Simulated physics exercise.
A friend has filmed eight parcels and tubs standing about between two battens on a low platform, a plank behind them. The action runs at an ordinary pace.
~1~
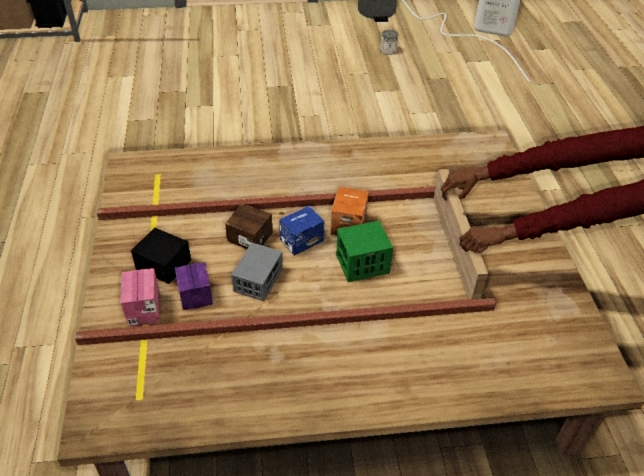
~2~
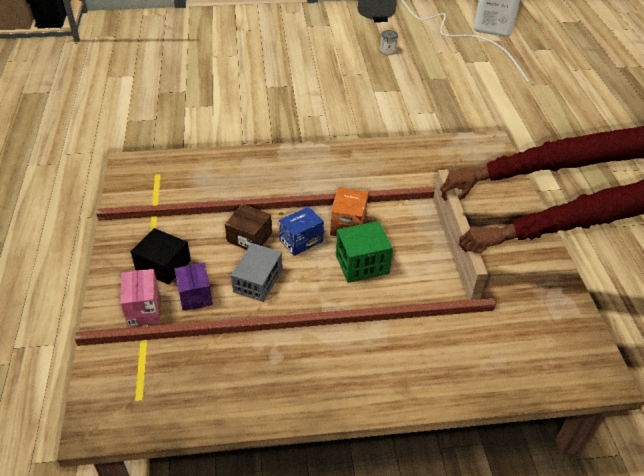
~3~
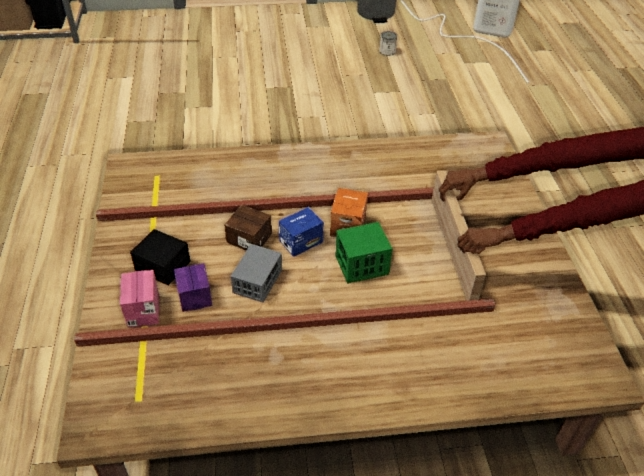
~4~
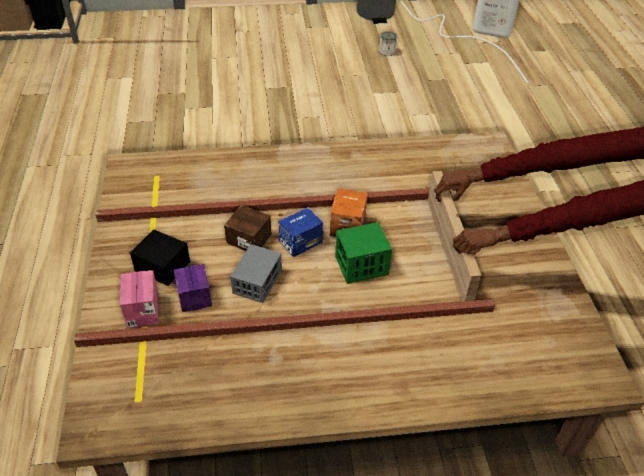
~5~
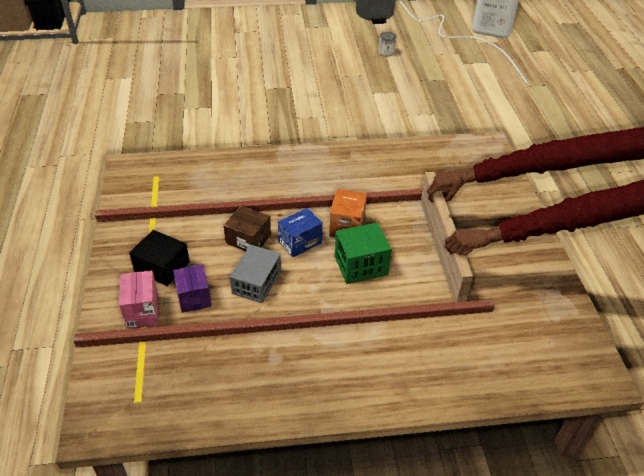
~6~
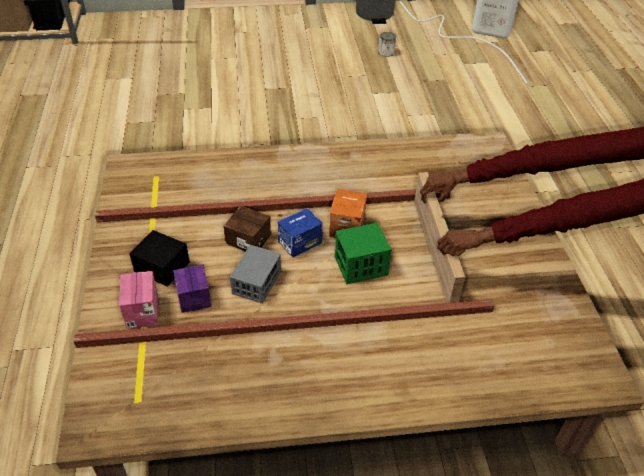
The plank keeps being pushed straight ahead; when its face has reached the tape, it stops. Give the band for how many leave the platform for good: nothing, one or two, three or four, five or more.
I expect three or four to drop off the edge.
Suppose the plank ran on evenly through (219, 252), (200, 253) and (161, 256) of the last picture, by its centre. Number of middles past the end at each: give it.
The numbers past the end are 0, 1 and 3.
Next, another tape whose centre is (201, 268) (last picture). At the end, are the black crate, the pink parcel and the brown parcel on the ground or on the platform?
The black crate keeps its place; the pink parcel is gone; and the brown parcel keeps its place.
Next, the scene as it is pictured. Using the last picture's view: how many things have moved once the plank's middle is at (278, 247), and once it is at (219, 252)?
Up to then 6, and up to the other point 8.
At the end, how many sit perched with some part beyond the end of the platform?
The number overhanging is 3.
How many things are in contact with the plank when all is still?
Contact count: 2.
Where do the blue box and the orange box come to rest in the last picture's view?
The blue box ends up near (94, 251), and the orange box near (132, 233).
A little later, none off yet; pink parcel at rest near (139, 300); black crate at rest near (160, 258); purple parcel at rest near (193, 289).
Next, none off yet; pink parcel shifted a little near (122, 305); black crate shifted a little near (151, 259); purple parcel shifted about its own width near (154, 297).
When it is over, the number that fall off is three or four; down, purple parcel, black crate and pink parcel.
